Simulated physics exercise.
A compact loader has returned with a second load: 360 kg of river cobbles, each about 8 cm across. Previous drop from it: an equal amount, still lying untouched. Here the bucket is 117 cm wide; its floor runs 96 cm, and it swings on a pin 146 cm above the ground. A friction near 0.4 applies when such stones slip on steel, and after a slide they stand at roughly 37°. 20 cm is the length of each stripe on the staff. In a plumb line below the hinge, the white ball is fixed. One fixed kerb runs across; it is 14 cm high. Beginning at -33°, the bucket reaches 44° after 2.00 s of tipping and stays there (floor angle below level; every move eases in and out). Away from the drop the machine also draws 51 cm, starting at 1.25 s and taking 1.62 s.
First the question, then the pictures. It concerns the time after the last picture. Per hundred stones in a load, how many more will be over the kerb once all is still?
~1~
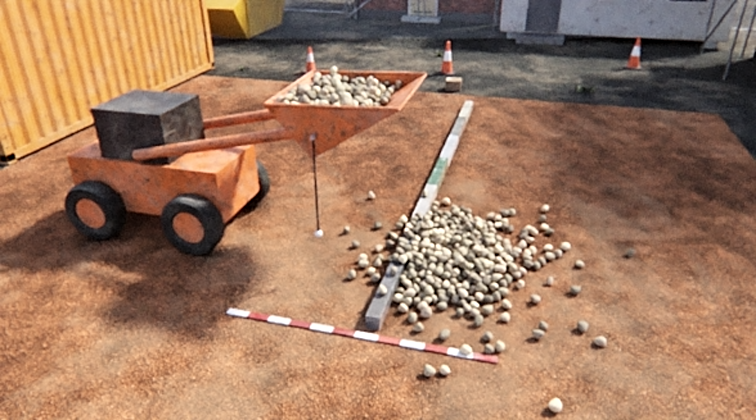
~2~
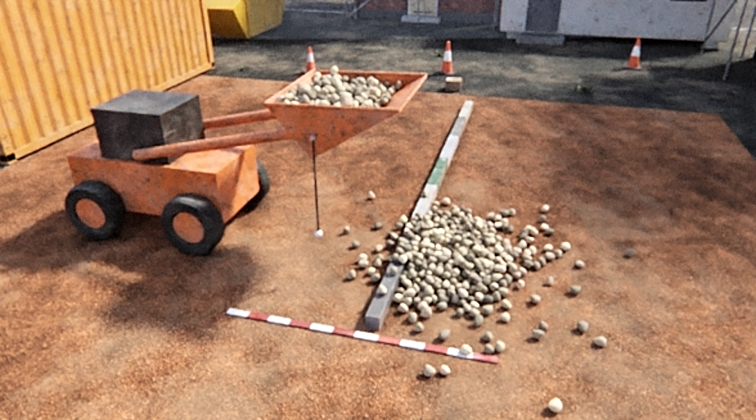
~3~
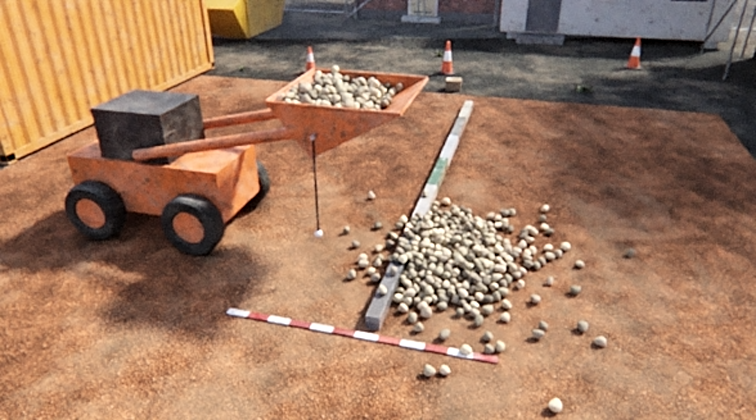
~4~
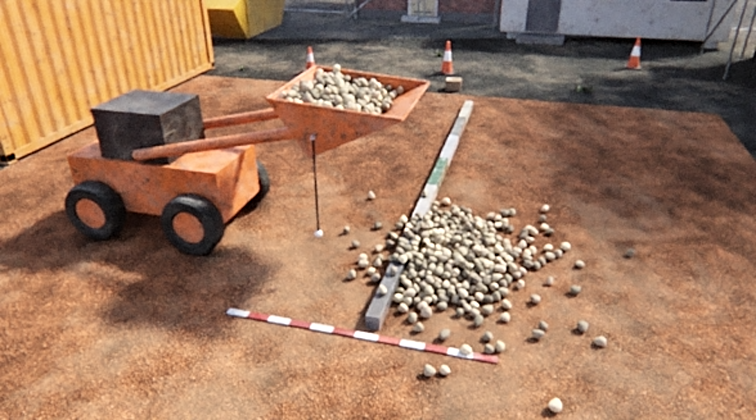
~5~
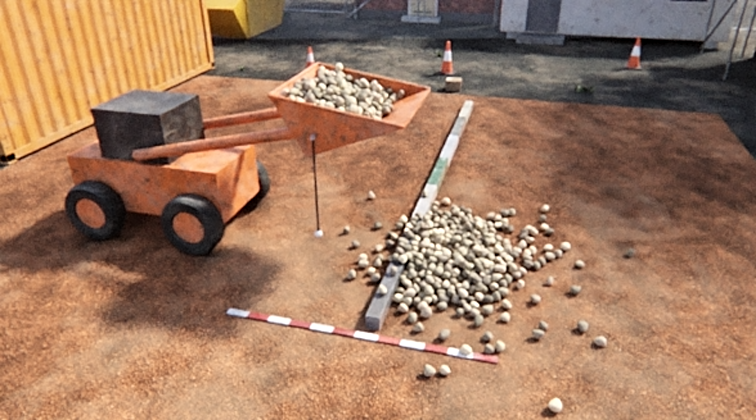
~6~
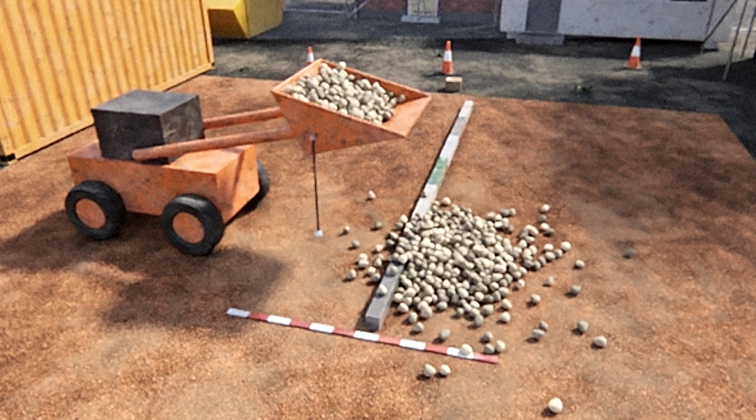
43.
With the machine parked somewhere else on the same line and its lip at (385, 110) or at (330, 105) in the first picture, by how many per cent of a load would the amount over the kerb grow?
Roughly 25 per cent, then 0 per cent.
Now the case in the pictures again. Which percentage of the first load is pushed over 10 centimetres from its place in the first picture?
Estimate: 10 %, roughly.
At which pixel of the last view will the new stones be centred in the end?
Roughly at (399, 244) in the last picture.
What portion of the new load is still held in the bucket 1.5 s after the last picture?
Roughly 5 per cent remains inside.
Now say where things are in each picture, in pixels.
The bucket is at -33°, its lip at (399, 109); the top of the load is at (326, 82). The earlier load is highest near (420, 238), 19 cm above ground level, 8 % on this side of the kerb, 92 % over the kerb, in the first frame.
Lip at (400, 111), floor tilted -32°, highest stones at (327, 82), in the second frame.
The bucket is at -30°, its lip at (401, 114); the top of the load is at (328, 81), in the third frame.
The bucket is at -26°, its lip at (402, 120); the top of the load is at (323, 79), in the fourth frame.
Lip at (404, 127), floor tilted -22°, highest stones at (325, 78), in the fifth frame.
Lip at (405, 136), floor tilted -16°, highest stones at (326, 76), in the sixth frame.
Then, 0.9 s after the last picture the floor is at 32°; in per cent of one load, 93 in the bucket, 14 on this side of the kerb, 93 over the kerb; the foremost stones are at (582, 291).
Then, 1.5 s after the last picture the floor is at 44°; in per cent of one load, 6 in the bucket, 64 on this side of the kerb, 130 over the kerb; the foremost stones are at (582, 291).
Then, 2.7 s after the last picture the floor is at 44°; in per cent of one load, 0 in the bucket, 65 on this side of the kerb, 135 over the kerb; the foremost stones are at (582, 291).
Then, 5.3 s after the last picture the floor is at 44°; in per cent of one load, 0 in the bucket, 65 on this side of the kerb, 135 over the kerb; the foremost stones are at (582, 291). Net gain over the kerb, 43.
